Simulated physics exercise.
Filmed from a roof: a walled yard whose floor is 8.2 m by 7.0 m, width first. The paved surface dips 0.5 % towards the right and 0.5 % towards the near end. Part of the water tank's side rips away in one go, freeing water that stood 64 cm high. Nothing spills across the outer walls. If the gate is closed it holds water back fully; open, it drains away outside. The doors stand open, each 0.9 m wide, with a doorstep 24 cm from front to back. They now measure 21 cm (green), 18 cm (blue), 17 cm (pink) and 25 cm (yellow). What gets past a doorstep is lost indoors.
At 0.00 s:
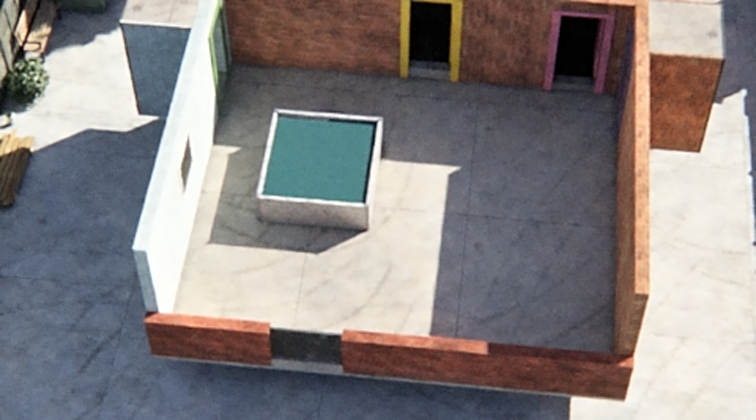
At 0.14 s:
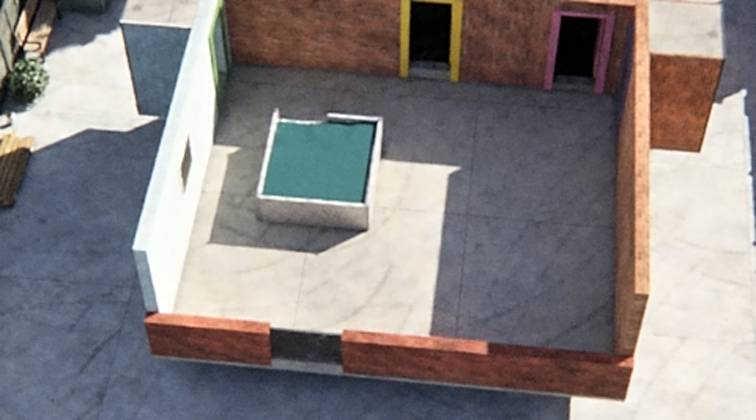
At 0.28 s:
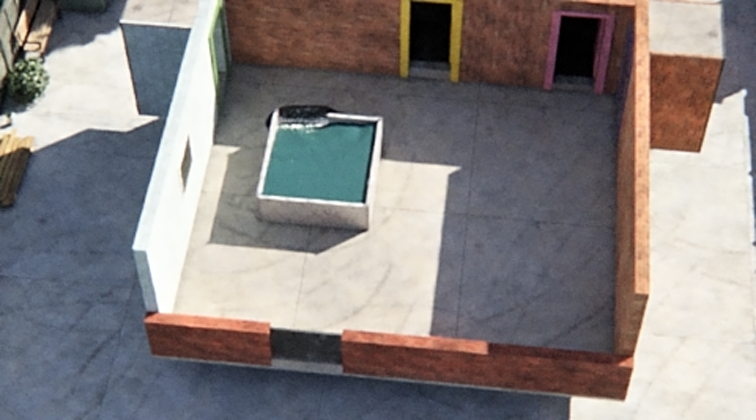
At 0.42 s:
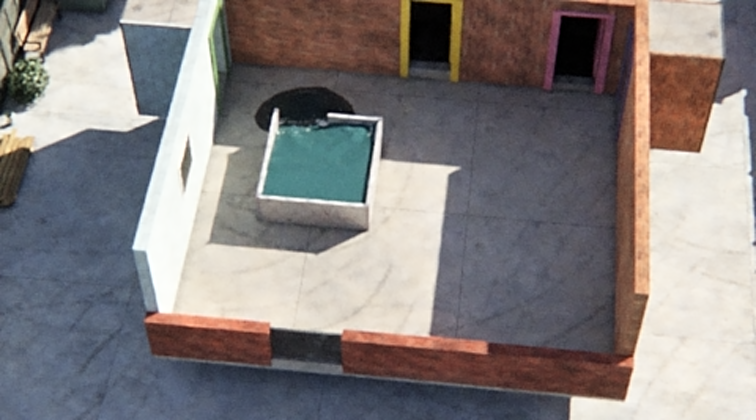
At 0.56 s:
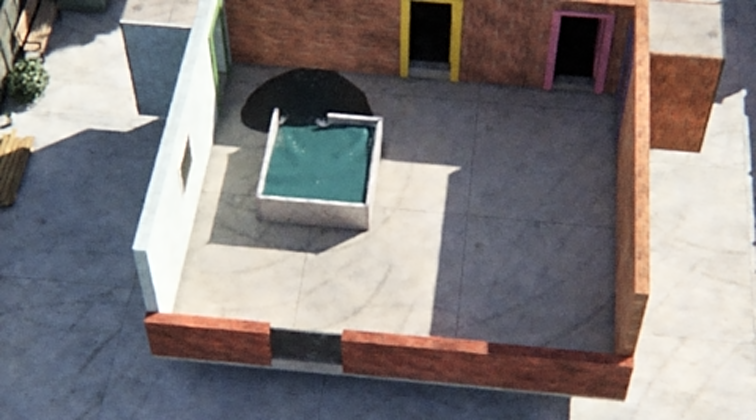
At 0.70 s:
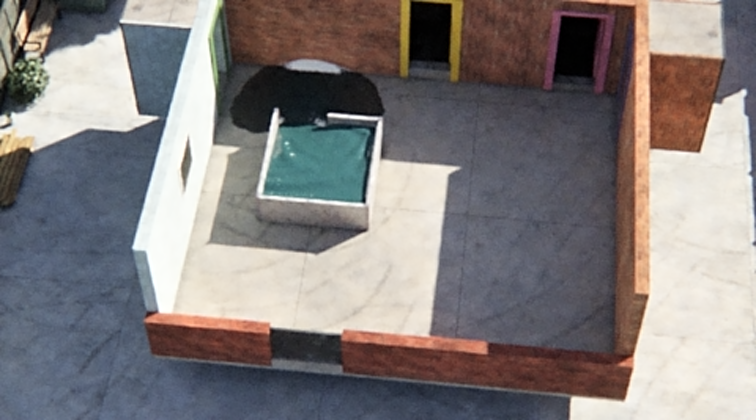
A walled yard with a pale paved floor is seen from high above, the camera staying still. A whitish tank of green water stands left of centre, with yellow and pink doorways in the brick far wall and a green one on the left. Part of the tank's far side breaks away, and water pours out through the gap, spreading in a dark, widening patch across the paving behind it.
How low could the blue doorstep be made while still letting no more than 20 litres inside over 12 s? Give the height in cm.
About 9 cm.
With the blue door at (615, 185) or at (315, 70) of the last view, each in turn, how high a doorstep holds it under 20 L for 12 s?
About 6.0 and 31 cm.
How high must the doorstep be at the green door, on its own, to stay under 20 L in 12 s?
About 23 cm at green.
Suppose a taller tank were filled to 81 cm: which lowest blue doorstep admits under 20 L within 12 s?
Then roughly 12.5 cm.
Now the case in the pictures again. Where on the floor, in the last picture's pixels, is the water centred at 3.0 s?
At about (321, 141).
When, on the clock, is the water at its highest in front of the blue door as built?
At about 4.0 s.
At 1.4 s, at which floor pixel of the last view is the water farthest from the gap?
Around (425, 83).
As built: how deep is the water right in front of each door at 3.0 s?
Depths in cm: Green 27, blue 0, pink 2, yellow 8.
After 1.4 s water covers 10 % of the floor, deepest (46 cm) near (231, 67); it has not reached the blue door.
After 3.0 s water covers 30 % of the floor, deepest (30 cm) near (239, 67); it has not reached the blue door.
After 12.0 s water covers 90 % of the floor, deepest (14 cm) near (611, 321); 6 cm at the blue door, 0 litres in over its 18 cm doorstep.
At the blue door as built, the water arrived by 3.6 s and peaked near 16 cm at 4.0 s.
Run again over the same 12 s with other heights there, 31 litres in over 8 cm, 5 litres over 11 cm. The limit of 20 litres is kept from about 9 cm up.
